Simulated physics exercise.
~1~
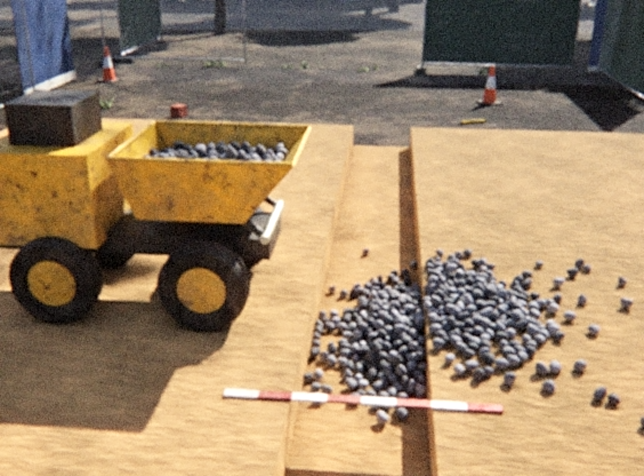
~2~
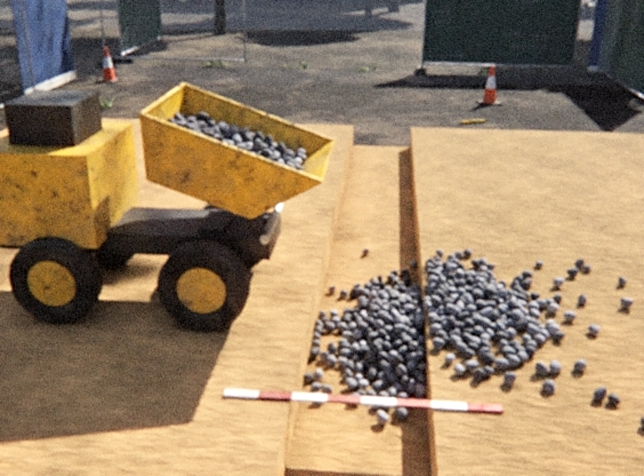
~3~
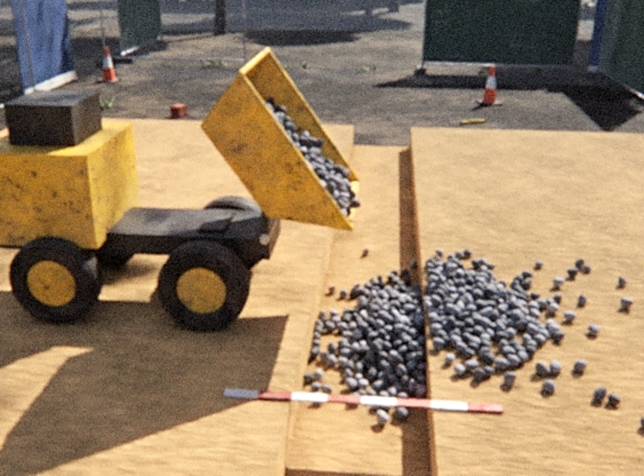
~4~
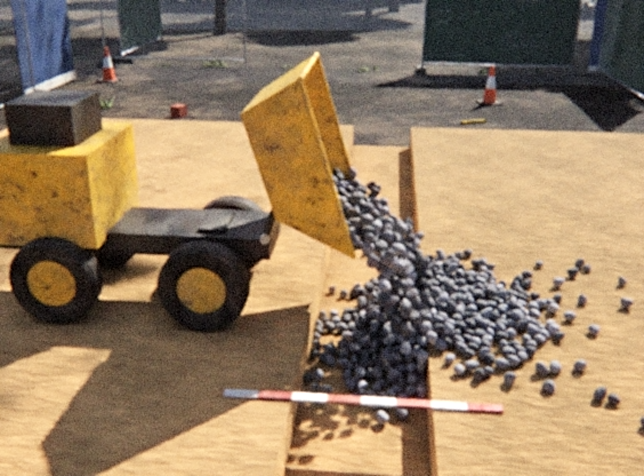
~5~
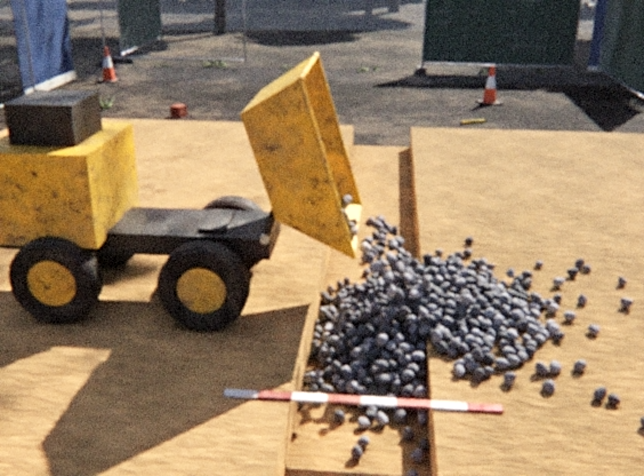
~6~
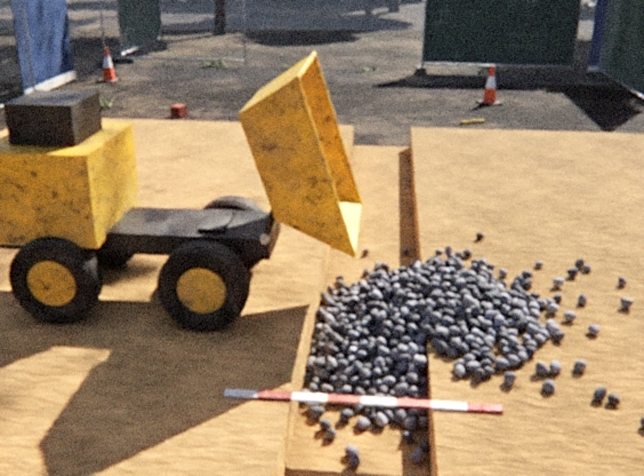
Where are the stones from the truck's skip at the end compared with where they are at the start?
At the start they sit in the yellow skip on the left, above the board. At the end they lie lower and farther right, heaped with the earlier stones in and around the trench.
